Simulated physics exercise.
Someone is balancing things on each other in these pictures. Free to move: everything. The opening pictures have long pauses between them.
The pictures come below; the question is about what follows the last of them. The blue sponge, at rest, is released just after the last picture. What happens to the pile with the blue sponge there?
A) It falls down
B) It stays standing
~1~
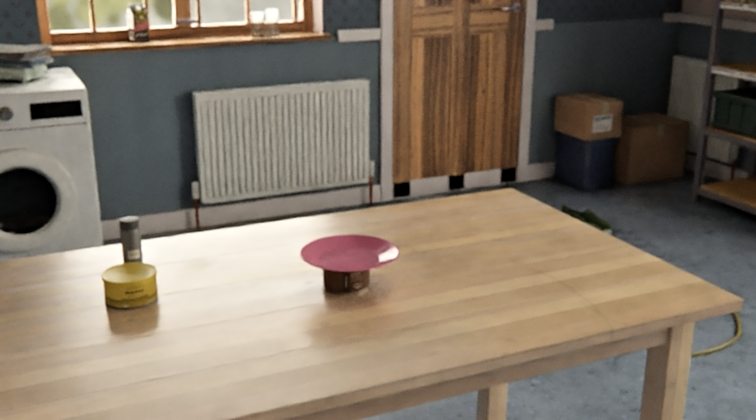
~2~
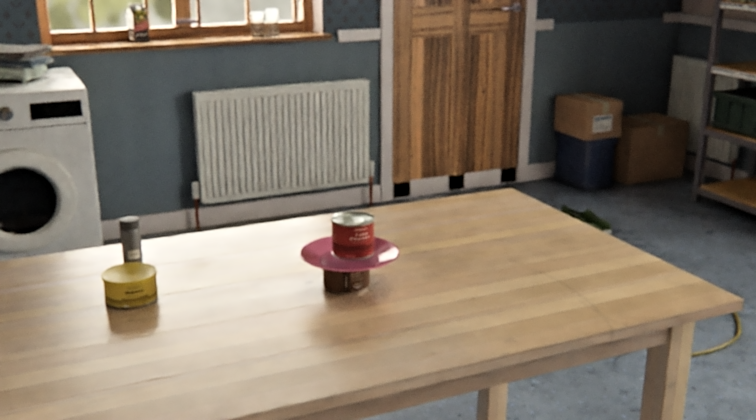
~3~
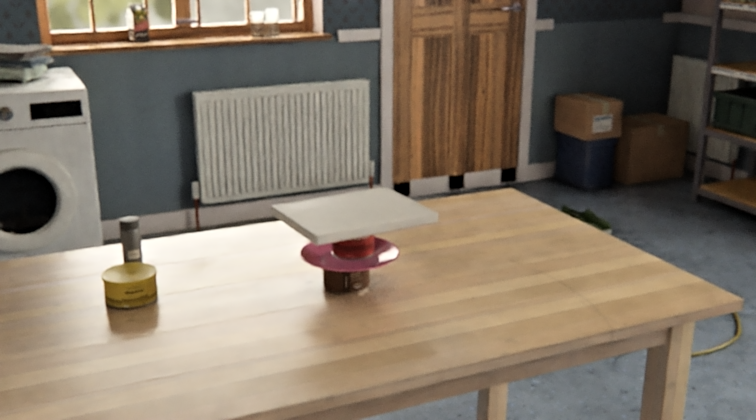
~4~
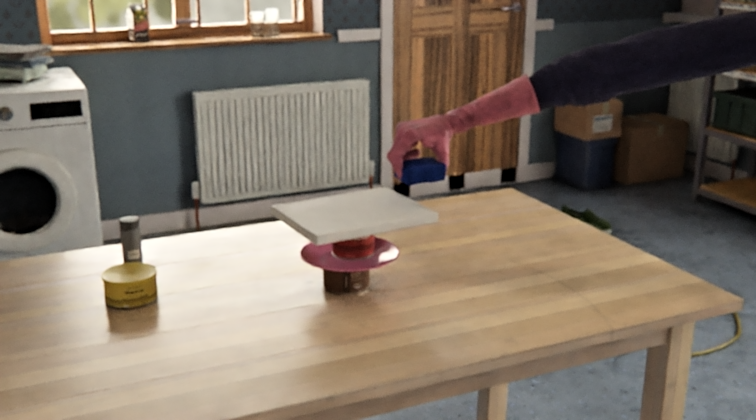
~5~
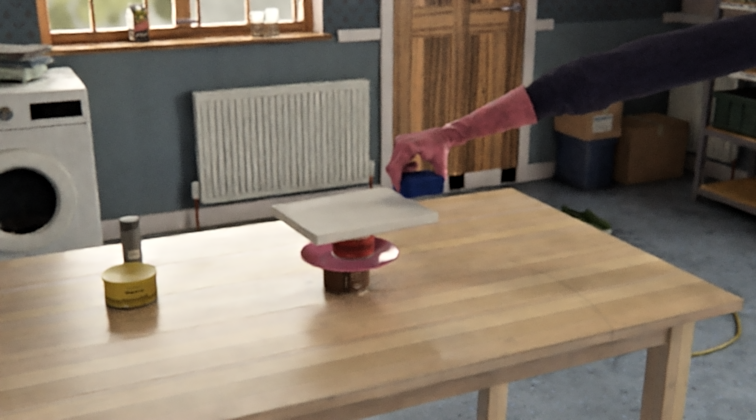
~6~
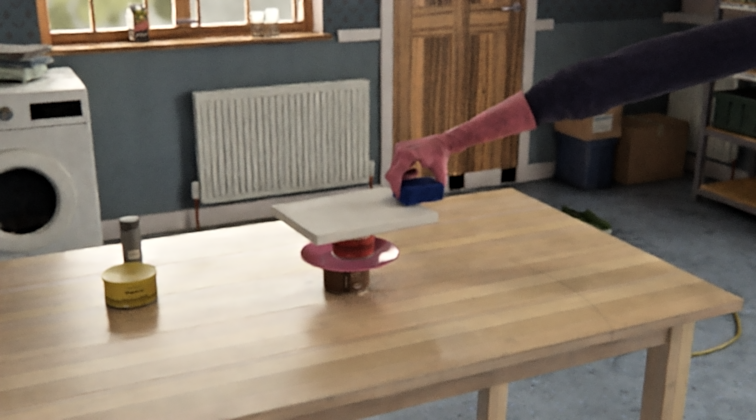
(A) It falls down.
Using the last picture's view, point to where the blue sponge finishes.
The object finishes somewhere near (490, 248).
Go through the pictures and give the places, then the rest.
In the first frame, the last thing is not in view yet; grey shaker (132, 247).
In the second frame, the last thing is not in view yet.
In the third frame, the last thing is not in view yet; yellow tub (131, 286).
In the fourth frame, coming down; blue sponge (420, 171); grey shaker (132, 247).
In the fifth frame, coming down; blue sponge (418, 184).
In the sixth frame, set down, still held; blue sponge (418, 190); yellow tub (131, 286).
Then, 0.40 s past the last view, blue sponge now fallen.
Then, 0.70 s past the last view, things are still on the move.
Finally, fallen, blue sponge; the other 6 still in place. Final places as the last picture's camera would see them, blue sponge near (490, 248). The pile gives way.
